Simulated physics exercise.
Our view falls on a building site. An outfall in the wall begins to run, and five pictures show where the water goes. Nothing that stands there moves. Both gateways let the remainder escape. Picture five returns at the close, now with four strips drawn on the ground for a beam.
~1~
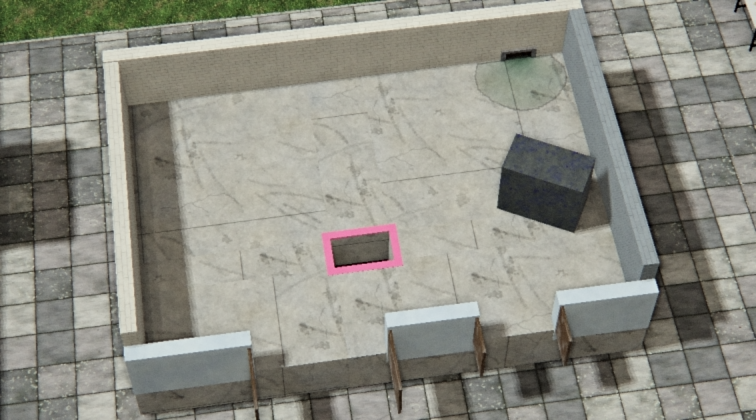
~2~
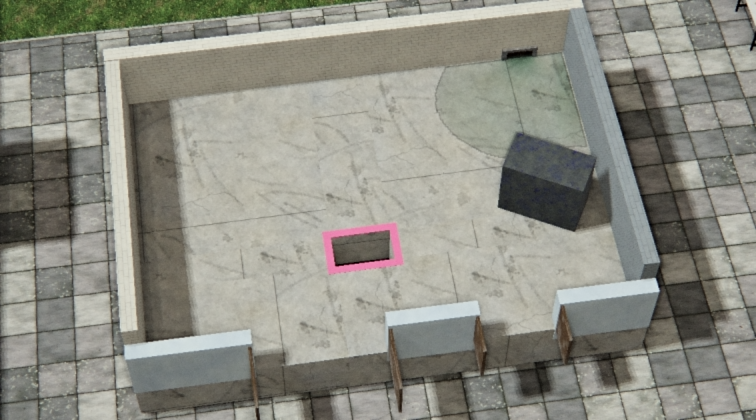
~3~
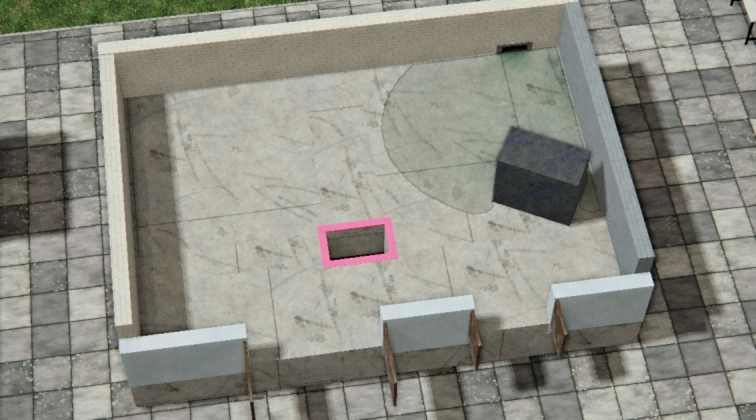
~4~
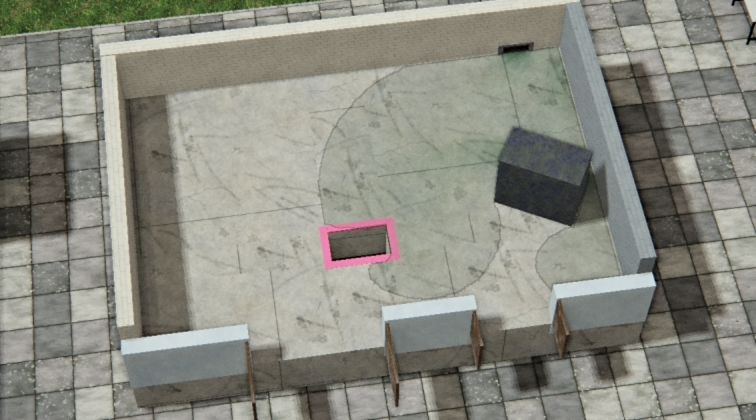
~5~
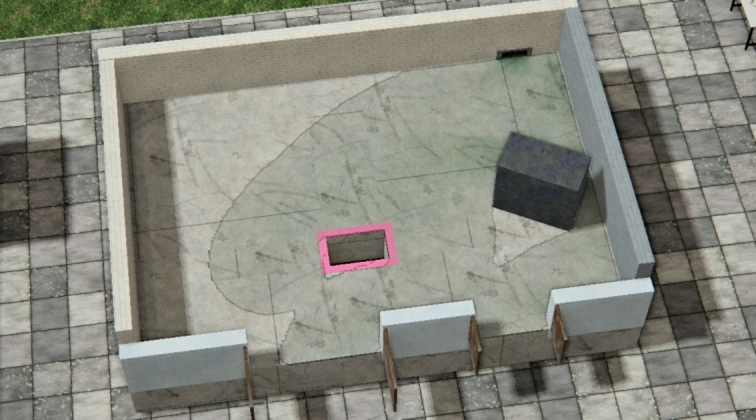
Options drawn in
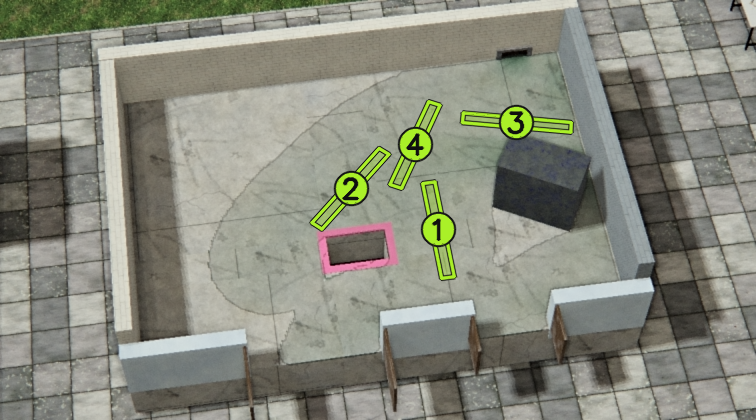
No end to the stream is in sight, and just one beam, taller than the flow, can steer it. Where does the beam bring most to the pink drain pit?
Take 2.
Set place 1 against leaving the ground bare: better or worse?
Place 1 is worse.
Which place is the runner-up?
Here it is place 4.
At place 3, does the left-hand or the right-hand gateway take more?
More leaves on the left.
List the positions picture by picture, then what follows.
The first picture shows outfall at (518, 54); pink drain pit at (362, 249); open gate at (319, 348); open gate at (513, 322); front seen at (511, 103), 4 % of the ground wet; pink drain pit still dry.
The second picture shows front seen at (584, 138), 11 % of the ground wet; pink drain pit still dry.
The third picture shows front seen at (597, 201), 23 % of the ground wet; pink drain pit still dry.
The fourth picture shows front seen at (402, 284), 40 % of the ground wet; pink drain pit taking water.
The fifth picture shows front seen at (224, 289), 60 % of the ground wet; pink drain pit taking water.
On the marked copy, 1 from (447, 277) to (428, 182); 2 from (316, 225) to (384, 151); 3 from (462, 117) to (571, 127); 4 from (395, 186) to (434, 103).
With 1, about 17 % of the stream goes into the pink drain pit, about 80 % out by the gates.
With 2, about 50 % of the stream goes into the pink drain pit, about 46 % out by the gates.
With 3, about 14 % of the stream goes into the pink drain pit, about 84 % out by the gates.
With 4, about 34 % of the stream goes into the pink drain pit, about 61 % out by the gates.
